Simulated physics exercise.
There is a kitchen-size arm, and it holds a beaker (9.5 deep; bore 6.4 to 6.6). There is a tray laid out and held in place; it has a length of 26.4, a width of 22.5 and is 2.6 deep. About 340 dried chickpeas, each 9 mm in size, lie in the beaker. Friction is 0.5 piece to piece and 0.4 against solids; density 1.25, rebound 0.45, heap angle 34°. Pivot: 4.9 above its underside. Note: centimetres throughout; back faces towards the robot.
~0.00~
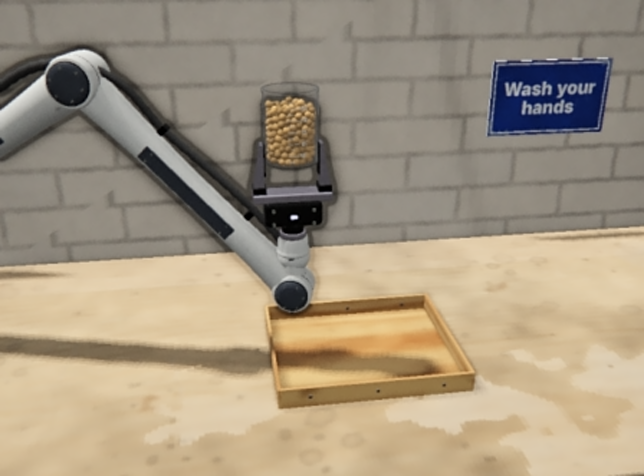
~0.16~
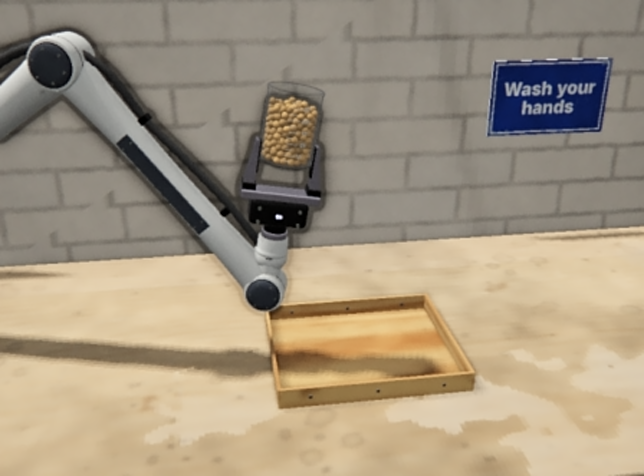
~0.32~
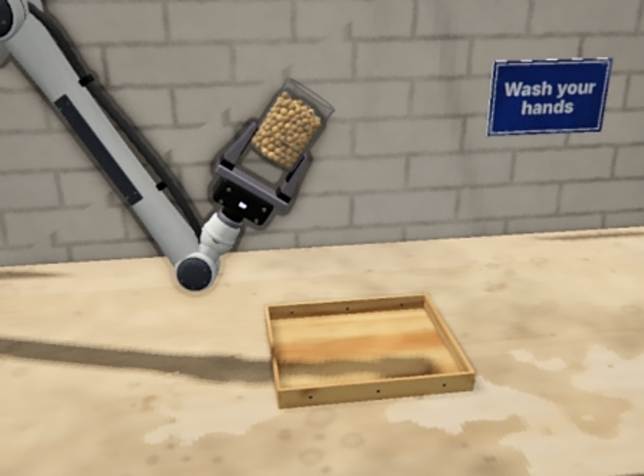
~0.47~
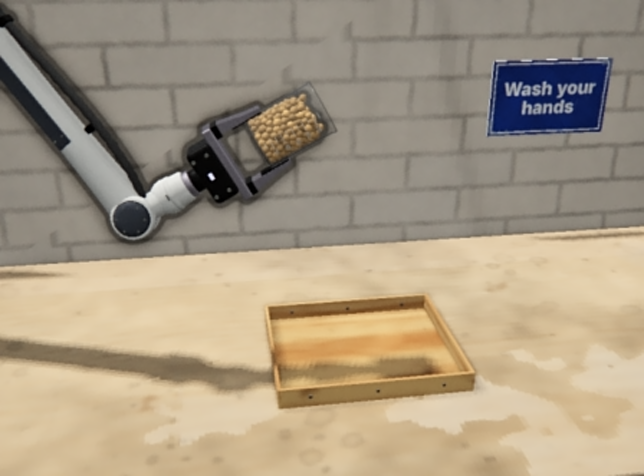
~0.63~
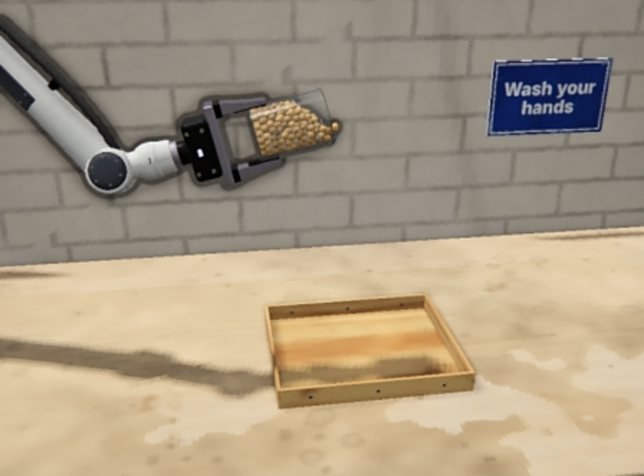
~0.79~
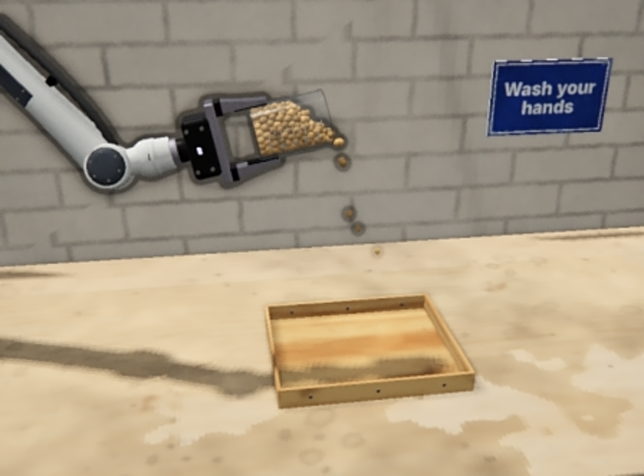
At a worktop by a grey brick wall, a robot arm gradually tilted a clear container of dried chickpeas rightward until it was nearly sideways, and a few dropped from its mouth above a wooden tray.
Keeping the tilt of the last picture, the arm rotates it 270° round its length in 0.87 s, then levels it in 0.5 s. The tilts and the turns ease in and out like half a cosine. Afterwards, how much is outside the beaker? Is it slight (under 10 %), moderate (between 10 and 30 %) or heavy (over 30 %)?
It is moderate, between 10 and 30 %.
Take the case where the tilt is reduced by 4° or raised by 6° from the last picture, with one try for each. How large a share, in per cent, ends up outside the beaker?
Roughly 15 and 35 per cent.
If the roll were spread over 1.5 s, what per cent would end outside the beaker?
Around 20 %.
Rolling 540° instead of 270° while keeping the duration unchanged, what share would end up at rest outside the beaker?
That would come to close to 20 in a hundred.
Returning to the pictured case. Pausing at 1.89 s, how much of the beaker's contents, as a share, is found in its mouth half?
About 40 per cent.
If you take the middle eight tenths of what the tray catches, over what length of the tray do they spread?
It spans something like 14 centimetres, give or take.
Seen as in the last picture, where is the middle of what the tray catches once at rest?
About (380, 344).
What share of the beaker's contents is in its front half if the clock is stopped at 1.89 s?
Something like 45 per cent, give or take.
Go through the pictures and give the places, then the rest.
The first frame shows beaker middle at (291, 127), upright; upper third of the load around (290, 114), from x 270 to 315, top at y 100; 345 in the beaker.
The second frame shows beaker middle at (291, 127), tipped 10°; upper third of the load around (290, 115), from x 265 to 315, top at y 100.
The third frame shows beaker middle at (290, 126), tipped 34°; upper third of the load around (291, 115), from x 255 to 320, top at y 95.
The fourth frame shows beaker middle at (290, 126), tipped 61°; upper third of the load around (290, 116), from x 250 to 320, top at y 100.
The fifth frame shows beaker middle at (290, 126), tipped 78°; upper third of the load around (283, 117), from x 255 to 335, top at y 105.
The sixth frame shows beaker middle at (290, 126), tipped 79°; upper third of the load around (281, 117), from x 255 to 375, top at y 105; 338 in the beaker, 7 in flight or on a rim.
After 1.34 s, tipped 79°, highest piece 38 above the table; 312 in the beaker, 14 in the tray, 19 in flight or on a rim.
After 1.89 s, tipped 45°, highest piece 38 above the table; 282 in the beaker, 56 in the tray, 1 on the table or floor, 6 in flight or on a rim.
After 2.36 s, upright, highest piece 39 above the table; 281 in the beaker, 63 in the tray, 1 on the table or floor.
After 3.06 s, upright, highest piece 39 above the table; 281 in the beaker, 63 in the tray, 1 on the table or floor.
At rest, 281 in the beaker, 63 in the tray, 1 on the table or floor. That is 19 % outside the beaker.
